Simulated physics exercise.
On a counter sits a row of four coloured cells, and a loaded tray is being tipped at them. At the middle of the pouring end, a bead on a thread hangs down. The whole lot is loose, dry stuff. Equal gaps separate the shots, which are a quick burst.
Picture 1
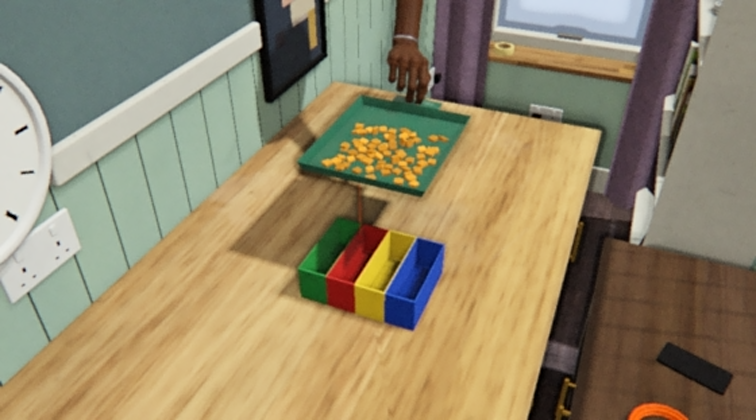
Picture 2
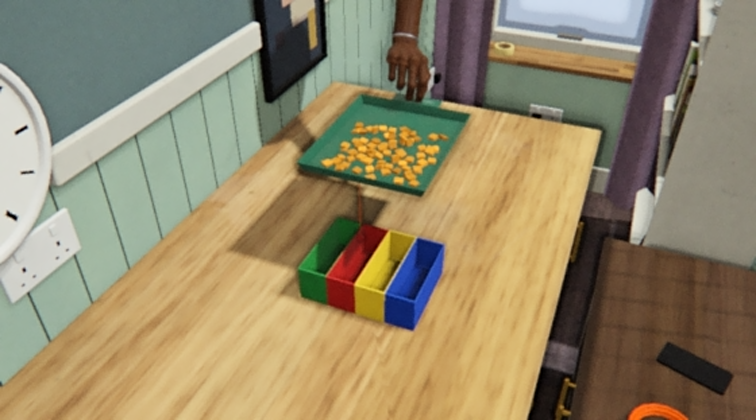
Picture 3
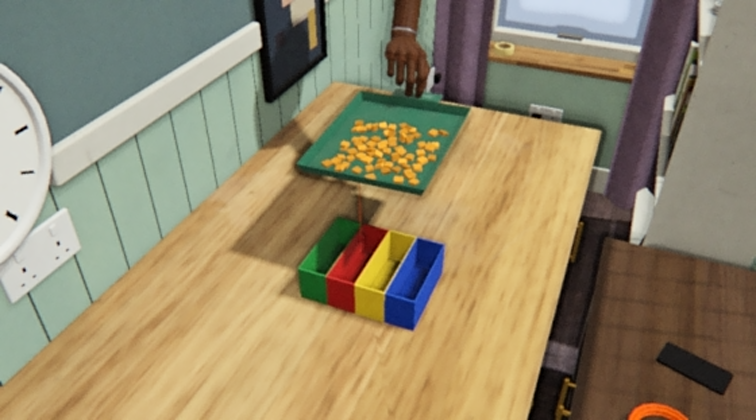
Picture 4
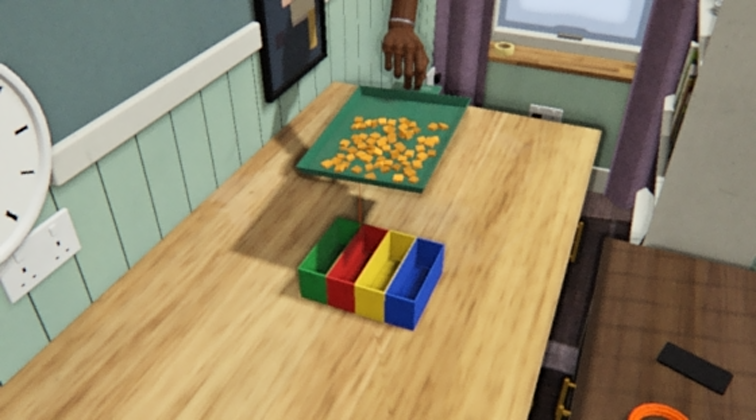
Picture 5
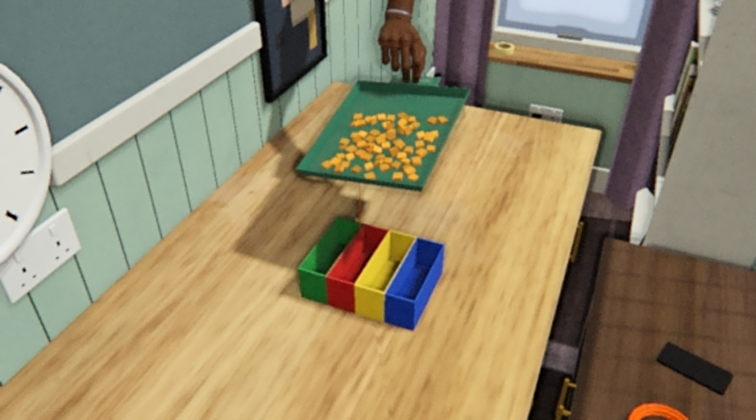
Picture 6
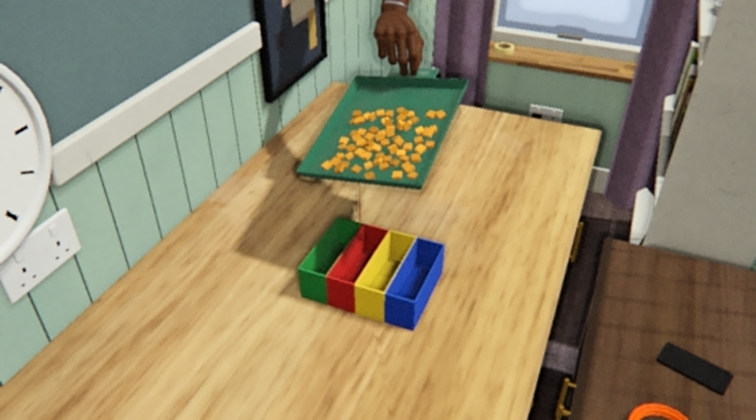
A hand gradually tilting a green tray of small orange crackers, its left front corner dipping lowest, above four coloured cells.
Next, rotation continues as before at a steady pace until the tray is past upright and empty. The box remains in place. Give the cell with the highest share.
Highest share: The green cell.
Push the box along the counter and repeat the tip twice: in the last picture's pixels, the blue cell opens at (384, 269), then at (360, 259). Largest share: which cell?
So it would be green first and the red cell after that.
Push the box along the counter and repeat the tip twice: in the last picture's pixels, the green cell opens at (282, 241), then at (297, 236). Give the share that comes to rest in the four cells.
Close to 100 in a hundred, followed by close to 100 in a hundred.
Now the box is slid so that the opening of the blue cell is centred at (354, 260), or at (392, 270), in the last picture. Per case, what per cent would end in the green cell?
The first try yields 0% and the second yields 60%.
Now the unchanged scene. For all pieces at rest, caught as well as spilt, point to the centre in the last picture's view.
At about (316, 262), give or take.
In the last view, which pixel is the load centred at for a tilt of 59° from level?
Around (342, 159).
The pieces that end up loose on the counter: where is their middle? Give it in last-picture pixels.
Close to (304, 257).
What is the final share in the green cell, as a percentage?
Some 40 per cent.
Shortly afterwards, tray tipped steeply; the whole lot on the tray.
Next, tray tipped right over; the bulk on the tray; only a few in the green cell; a little falling or outside the box.
Some moments later, tray tipped past a quarter turn; near a third in the green cell; a little in the red cell; near half falling or outside the box.
In the end, tray tipped past a quarter turn; near a third in the green cell; a little in the red cell; none at all in the blue cell; none at all in the yellow cell; near half outside the box.
